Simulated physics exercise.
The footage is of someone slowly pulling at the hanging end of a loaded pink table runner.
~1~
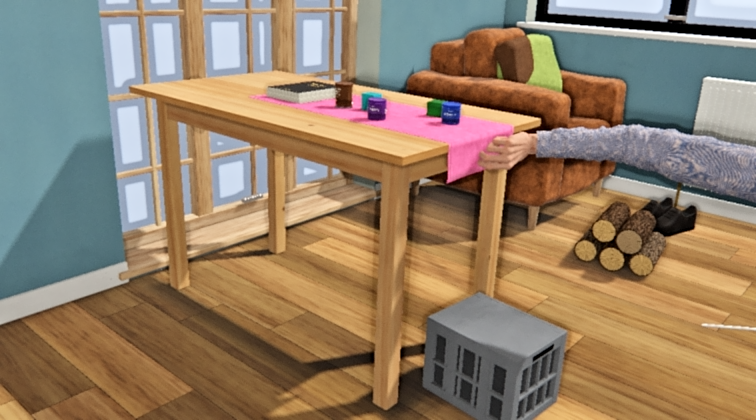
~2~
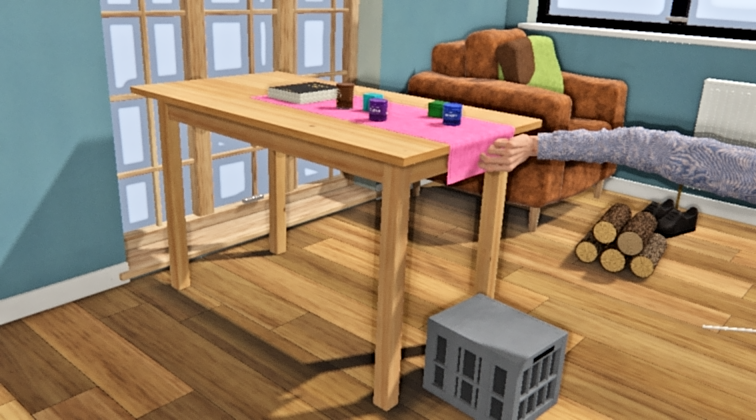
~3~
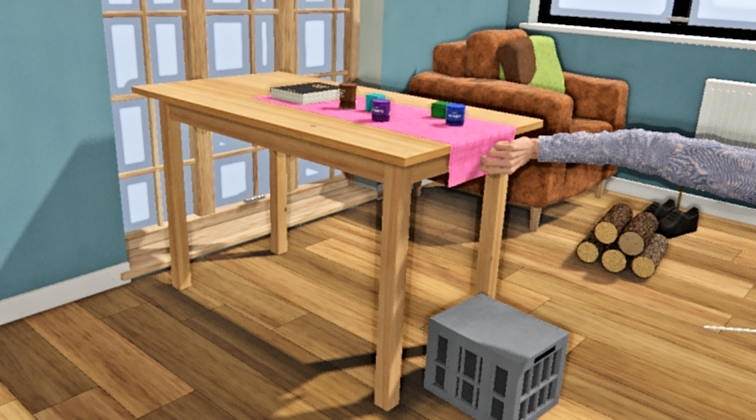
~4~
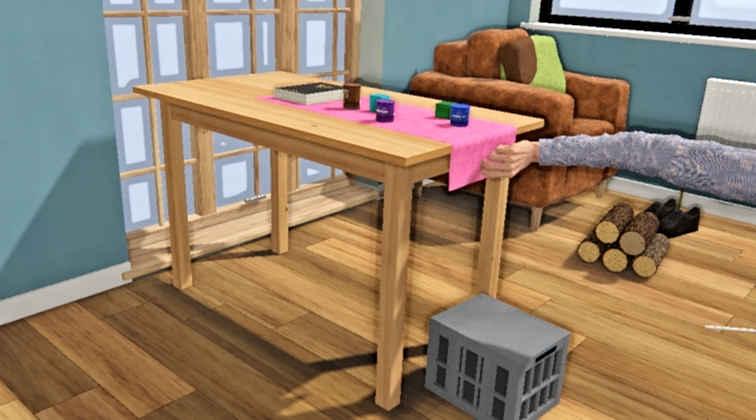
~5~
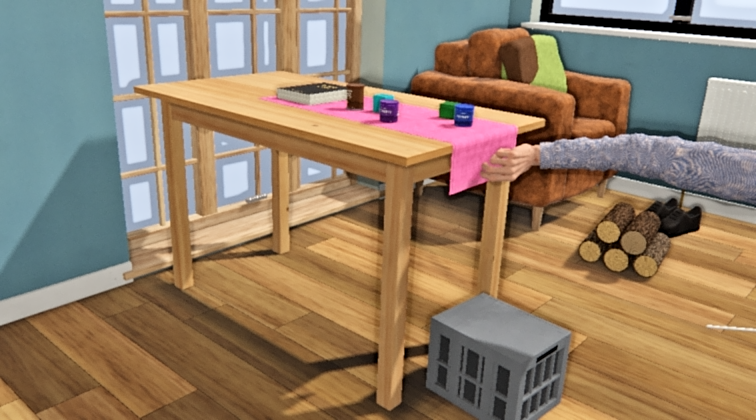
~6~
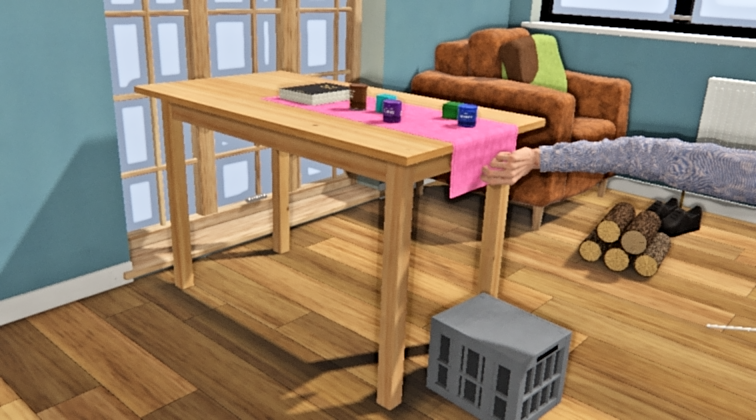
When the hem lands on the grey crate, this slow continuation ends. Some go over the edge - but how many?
Count them up and you get four things gone over the edge.
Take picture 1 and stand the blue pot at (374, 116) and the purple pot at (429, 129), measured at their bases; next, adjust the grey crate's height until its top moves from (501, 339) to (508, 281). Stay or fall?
Blue pot: Still up. Purple pot: Off.
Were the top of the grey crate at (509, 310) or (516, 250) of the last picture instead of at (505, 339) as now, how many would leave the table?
That would be 3 and 1.
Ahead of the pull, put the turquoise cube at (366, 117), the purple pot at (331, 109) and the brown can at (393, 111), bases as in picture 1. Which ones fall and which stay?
Outcome: Turquoise cube falls away, purple pot stays, brown can falls away.
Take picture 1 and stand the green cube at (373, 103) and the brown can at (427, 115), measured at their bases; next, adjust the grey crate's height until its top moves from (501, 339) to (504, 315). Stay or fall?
As for the green cube, it stays in place; as for the brown can, it leaves the top.
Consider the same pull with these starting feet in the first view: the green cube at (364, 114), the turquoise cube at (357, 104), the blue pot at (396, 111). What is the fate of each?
The green cube ends up off; the turquoise cube stays put; the blue pot ends up off.
Soon after, hem near (479, 252); blue pot and green cube gone.
After that, hem on the crate; blue pot, green cube, purple pot and turquoise cube gone.
In the end, hem on the crate; blue pot, green cube, purple pot and turquoise cube gone. The table loses four.
